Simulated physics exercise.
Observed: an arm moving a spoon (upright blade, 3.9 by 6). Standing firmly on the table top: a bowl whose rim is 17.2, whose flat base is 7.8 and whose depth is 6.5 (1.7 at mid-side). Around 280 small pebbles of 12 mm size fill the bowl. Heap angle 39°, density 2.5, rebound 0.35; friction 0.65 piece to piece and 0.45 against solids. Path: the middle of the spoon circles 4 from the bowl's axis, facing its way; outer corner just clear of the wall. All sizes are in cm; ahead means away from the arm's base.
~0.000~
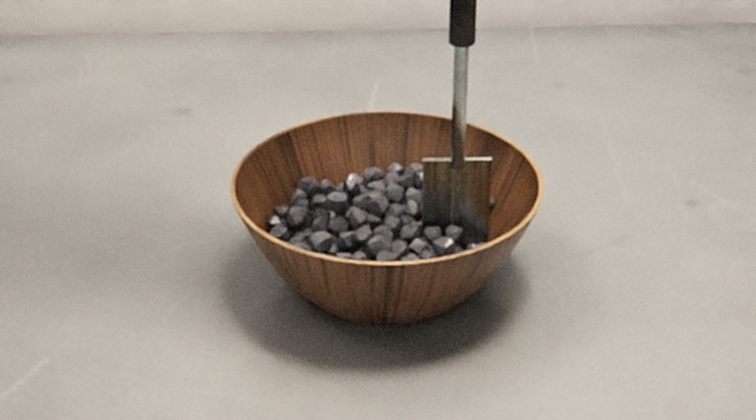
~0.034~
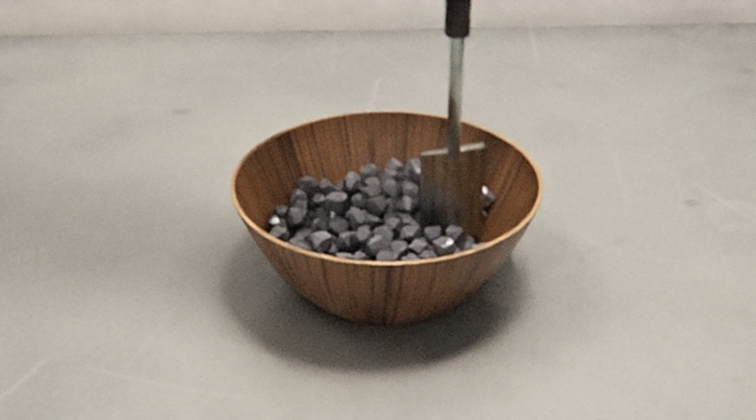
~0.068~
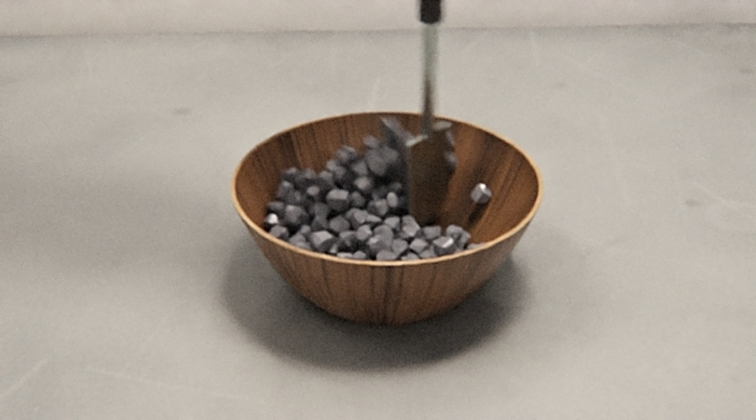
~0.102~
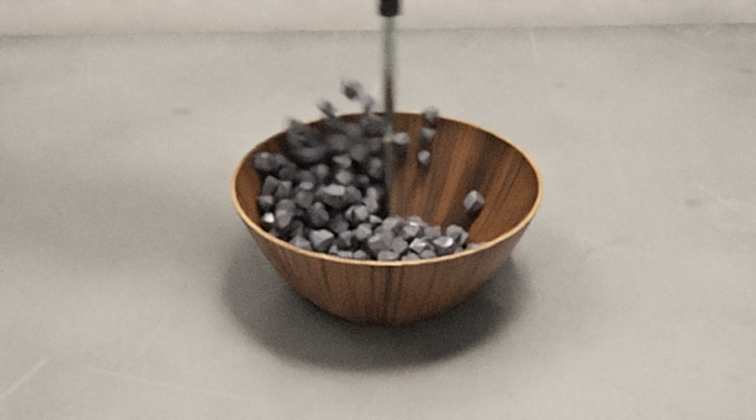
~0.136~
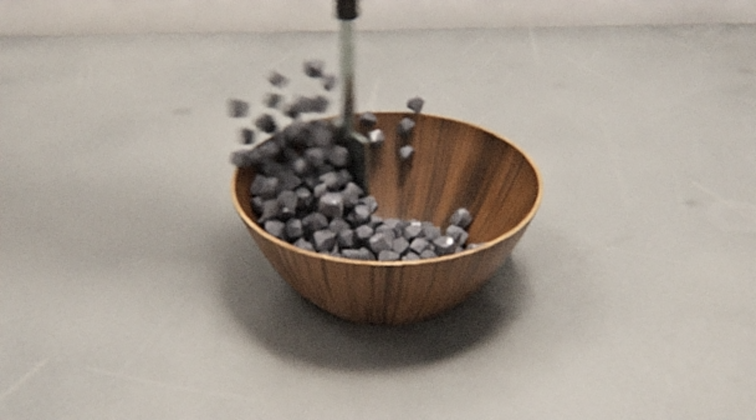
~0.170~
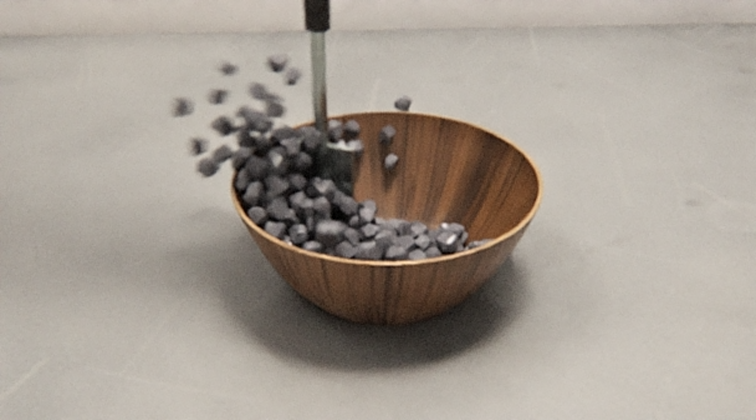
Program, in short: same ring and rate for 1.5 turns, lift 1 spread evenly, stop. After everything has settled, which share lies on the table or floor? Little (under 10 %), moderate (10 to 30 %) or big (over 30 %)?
Big.
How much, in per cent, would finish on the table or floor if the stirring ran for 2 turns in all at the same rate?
50 %.
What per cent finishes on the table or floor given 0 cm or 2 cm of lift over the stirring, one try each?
Near 50 in a hundred, then near 35 in a hundred.
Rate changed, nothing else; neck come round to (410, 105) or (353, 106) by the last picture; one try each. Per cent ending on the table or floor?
Some 15 and 30 %.
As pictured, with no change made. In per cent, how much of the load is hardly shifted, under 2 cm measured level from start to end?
That comes to some 5 per cent.
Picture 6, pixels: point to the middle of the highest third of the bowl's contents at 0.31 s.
(484, 216), roughly.
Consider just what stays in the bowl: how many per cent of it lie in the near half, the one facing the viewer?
I'd put it at roughly 55 per cent.
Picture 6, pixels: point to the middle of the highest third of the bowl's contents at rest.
(328, 241).
By 0.31 s, 302° round, highest piece 11 above the table; 211 in the bowl, 24 on the table or floor, 43 in flight or on the tool.
By 0.45 s, 87° round, highest piece 9 above the table; 174 in the bowl, 81 on the table or floor, 23 in flight or on the tool.
By 0.72 s, 180° round, highest piece 6 above the table; 151 in the bowl, 126 on the table or floor, 1 in flight or on the tool.
By 1.42 s, 180° round, highest piece 5 above the table; 151 in the bowl, 127 on the table or floor.
Final count, 151 in the bowl, 127 on the table or floor. That is 46 % on the table or floor.
